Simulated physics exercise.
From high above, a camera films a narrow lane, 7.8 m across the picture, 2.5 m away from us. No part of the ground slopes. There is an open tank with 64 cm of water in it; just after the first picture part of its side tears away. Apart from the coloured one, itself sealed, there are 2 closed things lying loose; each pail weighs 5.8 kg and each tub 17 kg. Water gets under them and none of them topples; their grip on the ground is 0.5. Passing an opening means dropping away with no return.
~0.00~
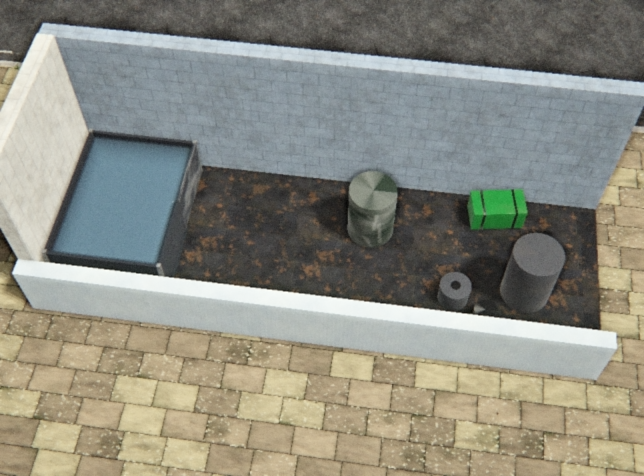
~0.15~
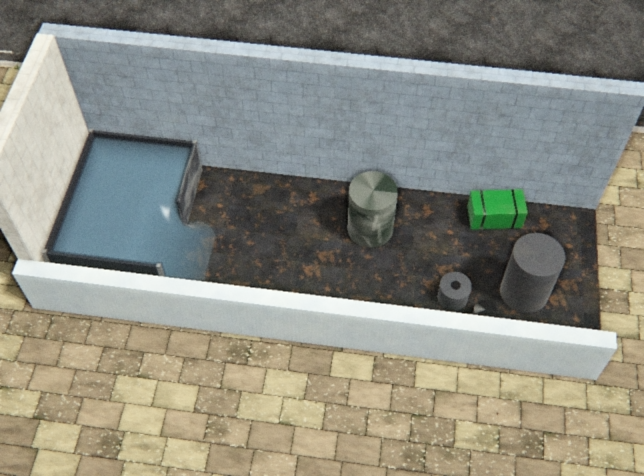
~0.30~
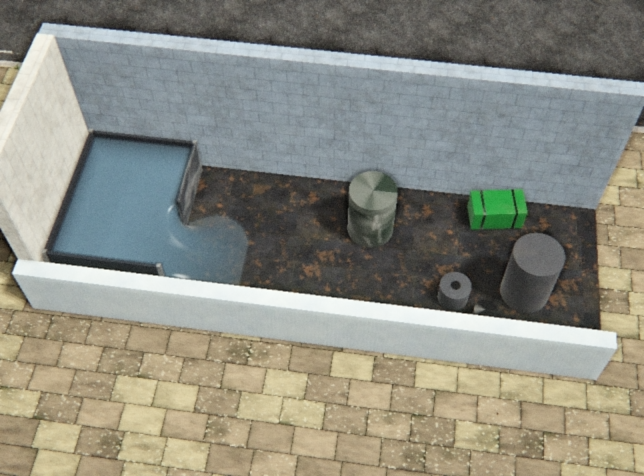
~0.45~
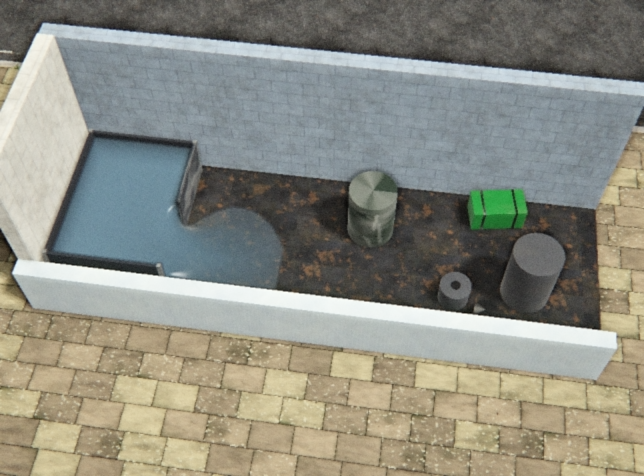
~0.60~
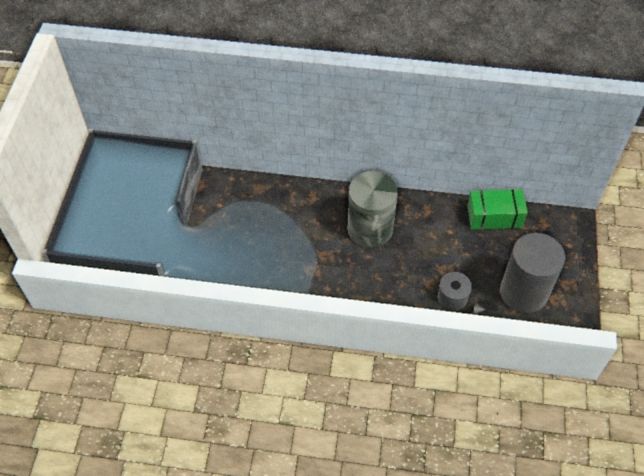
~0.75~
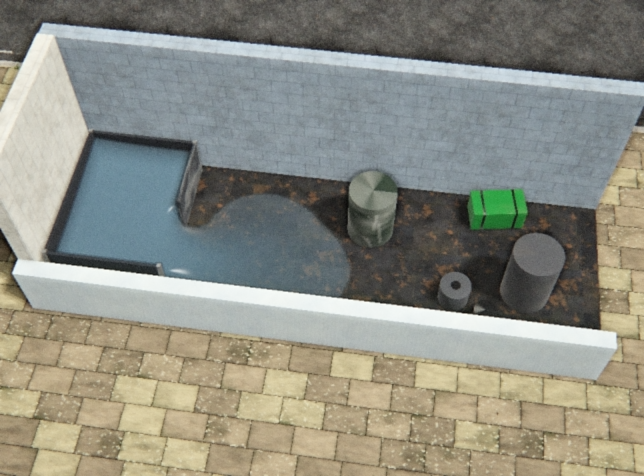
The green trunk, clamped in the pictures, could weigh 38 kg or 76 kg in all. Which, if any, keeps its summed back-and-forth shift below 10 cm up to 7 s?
Only 76 kg does.
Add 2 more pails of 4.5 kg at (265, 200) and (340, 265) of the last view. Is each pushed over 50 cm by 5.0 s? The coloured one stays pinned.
Within, then beyond.
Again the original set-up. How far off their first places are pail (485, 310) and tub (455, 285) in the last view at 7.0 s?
In order: Washed out, then gone out.
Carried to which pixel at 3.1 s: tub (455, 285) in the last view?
Near (511, 313).
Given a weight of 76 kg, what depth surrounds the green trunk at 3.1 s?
9 cm, roughly.
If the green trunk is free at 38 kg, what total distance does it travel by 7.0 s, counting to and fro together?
Around 120 centimetres in total.
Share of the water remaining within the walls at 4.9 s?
I'd say some 78 percent hasn't gone yet.
After 1.4 s the green trunk would be 0 cm from its start with 38 kg and 0 cm from its start with 76 kg; 0 cm of water round it then.
After 3.1 s the green trunk would be 4 cm from its start with 38 kg and 0 cm from its start with 76 kg; 9 cm of water round it then.
After 4.9 s the green trunk would be 41 cm from its start with 38 kg and 0 cm from its start with 76 kg; 12 cm of water round it then.
After 7.0 s the green trunk would be 108 cm from its start with 38 kg and 0 cm from its start with 76 kg; 8 cm of water round it then.
